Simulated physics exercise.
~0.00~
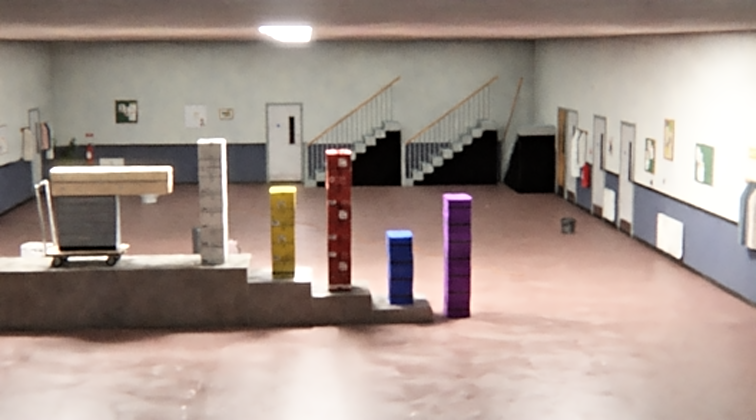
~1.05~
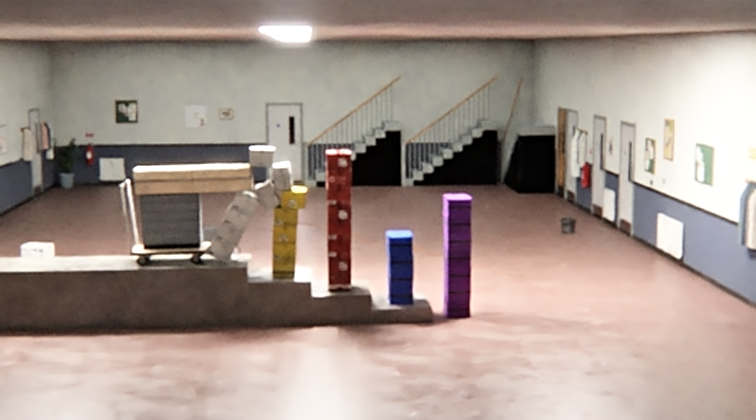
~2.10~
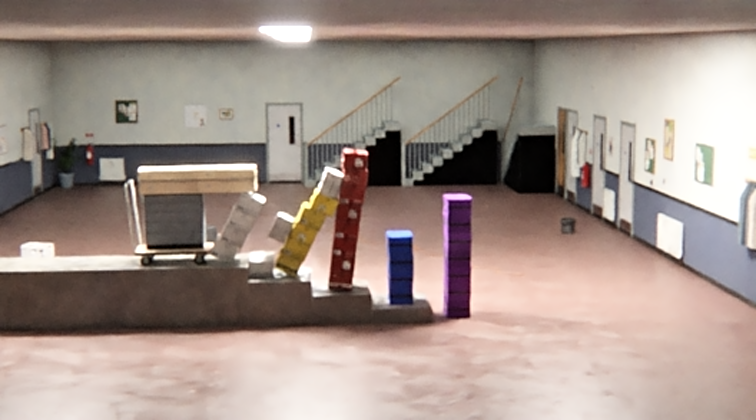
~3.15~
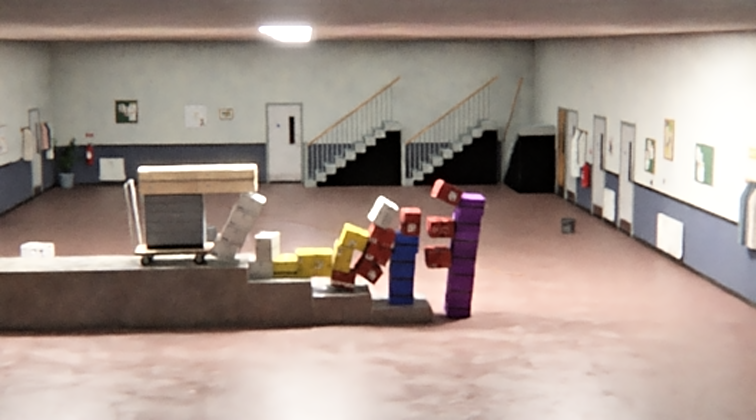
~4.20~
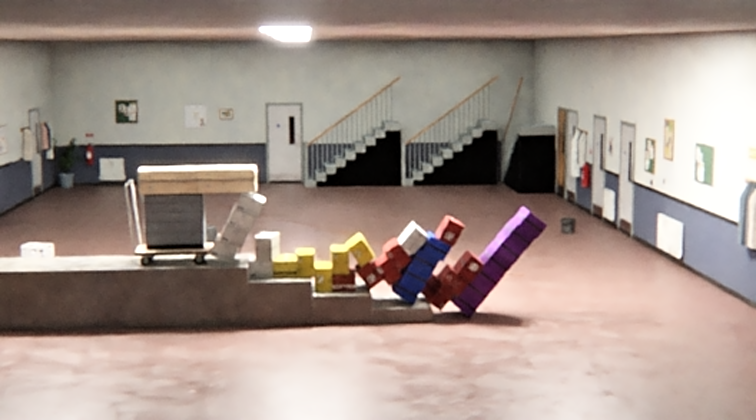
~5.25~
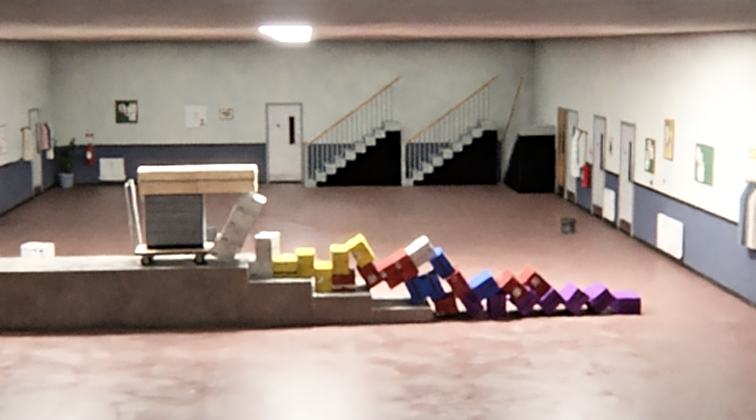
A wide hall with a dusty pink floor, two staircases at the back and doors along the right wall is seen from the front by a still camera. Tall stacks of pale, yellow, red, blue and purple cartons stand on steps descending to the right, the purple one last. A trolley carrying a jutting load rolls right and hits the pale stack, which breaks and leans into the yellow. The yellow topples against the red, which breaks over the blue and strikes the purple. Blue and purple tip right, and the purple cartons end sprawled along the floor beside the stopped trolley's long trail of tumbled cartons.
